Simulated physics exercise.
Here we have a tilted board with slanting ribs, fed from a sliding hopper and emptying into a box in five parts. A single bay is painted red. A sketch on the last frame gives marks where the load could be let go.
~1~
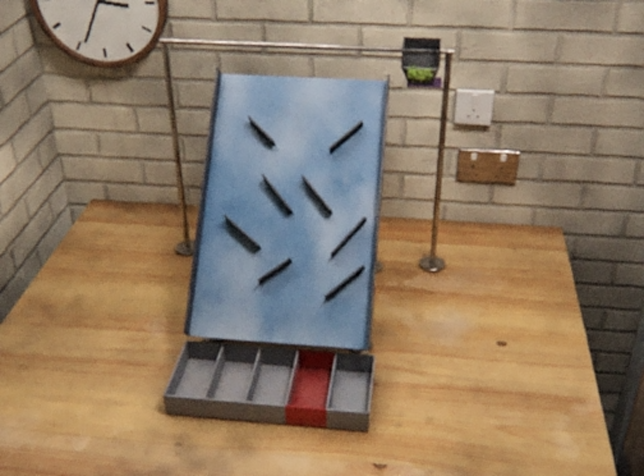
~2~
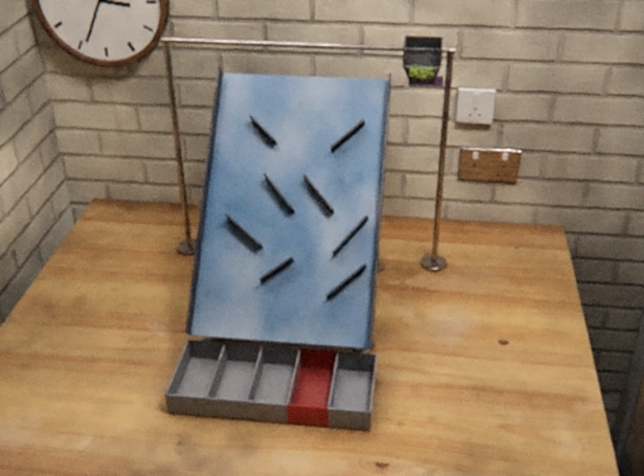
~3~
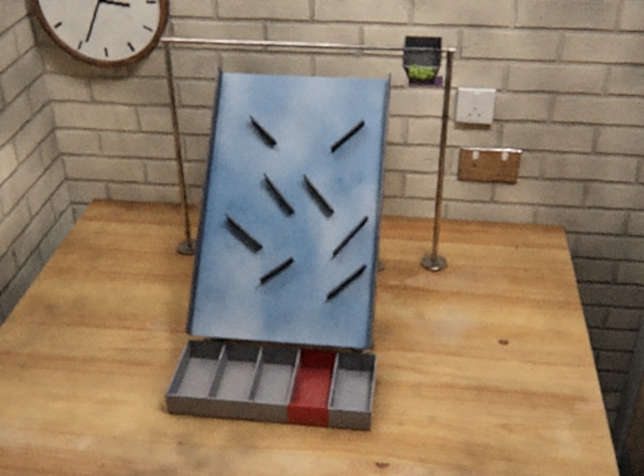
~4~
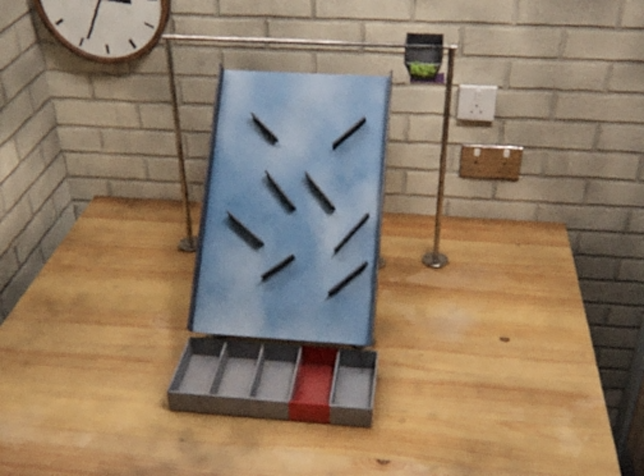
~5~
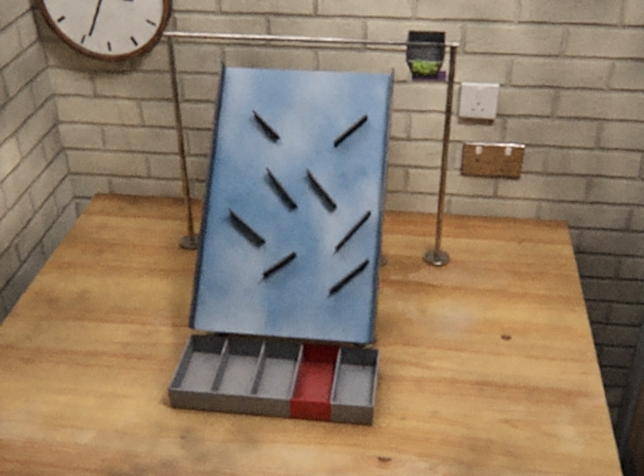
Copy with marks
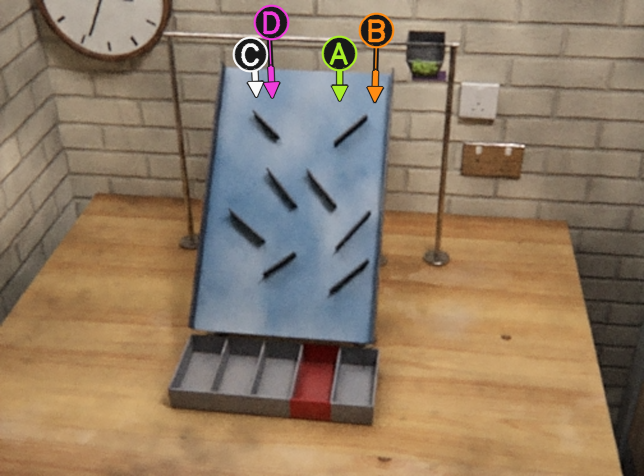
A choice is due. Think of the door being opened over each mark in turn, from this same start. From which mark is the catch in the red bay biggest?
Choose D.
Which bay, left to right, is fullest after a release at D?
The fourth from the left.
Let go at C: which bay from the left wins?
It is the first one.
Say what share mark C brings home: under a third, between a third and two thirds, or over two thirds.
Mark C gives under a third.
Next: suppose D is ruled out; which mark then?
A it is.
On the marked copy, mark A meets the board at (339, 95); mark B meets the board at (374, 96); mark C meets the board at (256, 91); mark D meets the board at (272, 92).
For mark A, roughly a third in the red bay, roughly half in other bays, about a tenth outside the box.
For mark B, roughly a quarter in the red bay, roughly two thirds in other bays, about a tenth outside the box.
For mark C, roughly a quarter in the red bay, roughly half in other bays, roughly a quarter outside the box.
For mark D, roughly half in the red bay, roughly a third in other bays, about a tenth outside the box.
